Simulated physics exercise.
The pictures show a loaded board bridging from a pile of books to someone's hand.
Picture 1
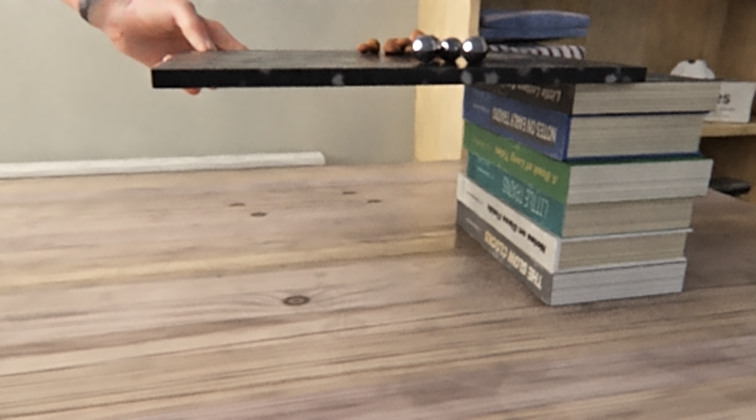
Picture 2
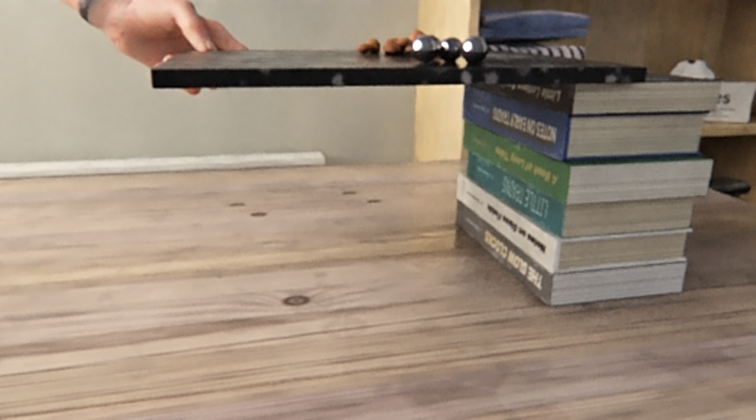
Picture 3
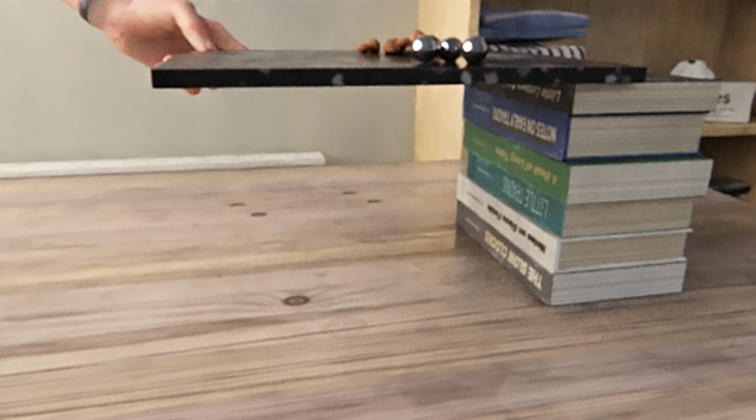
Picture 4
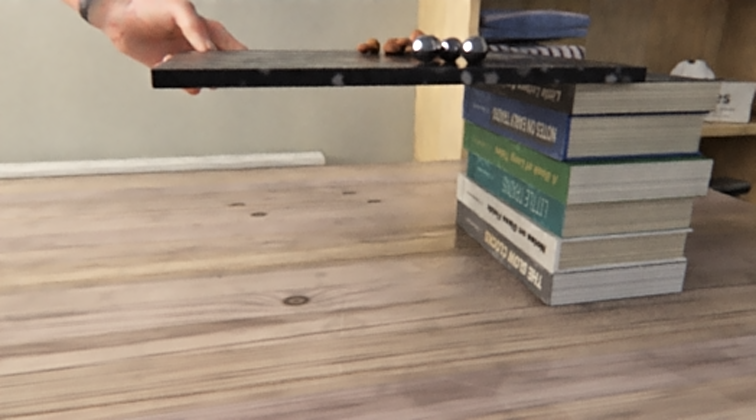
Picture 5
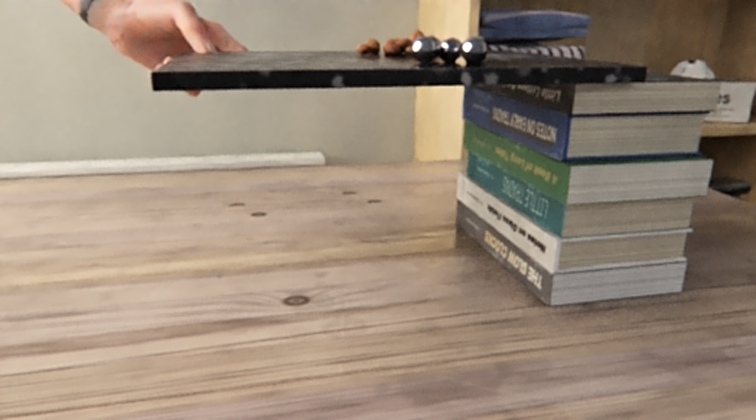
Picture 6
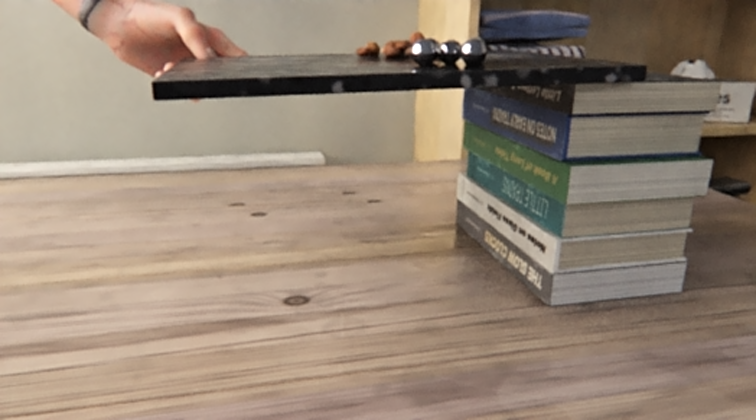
The clip opens on a dark board spanning from a tall pile of books on the right to a hand at the left, with shiny steel balls and small brown pieces on top. The board stays level at first, then the hand lowers its left end very slightly, while the balls and brown pieces stay in place.
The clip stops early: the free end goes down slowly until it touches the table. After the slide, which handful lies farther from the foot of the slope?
Farther out at the end: The near one.
Then, 0.65 s after the last picture, board sloping at 22°; near handful all still on the board; far handful all still on the board.
Then, 1.22 s after the last picture, board sloping at 39°; near handful mostly one to two board lengths out; far handful mostly at the foot of the board.
Then, 1.70 s after the last picture, board resting at 39°; near handful mostly one to two board lengths out, a small part gone off the table; far handful mostly at the foot of the board.
At rest, board resting at 39°; near handful mostly more than two board lengths out, about half gone off the table; far handful mostly at the foot of the board; the near handful has gone farther.
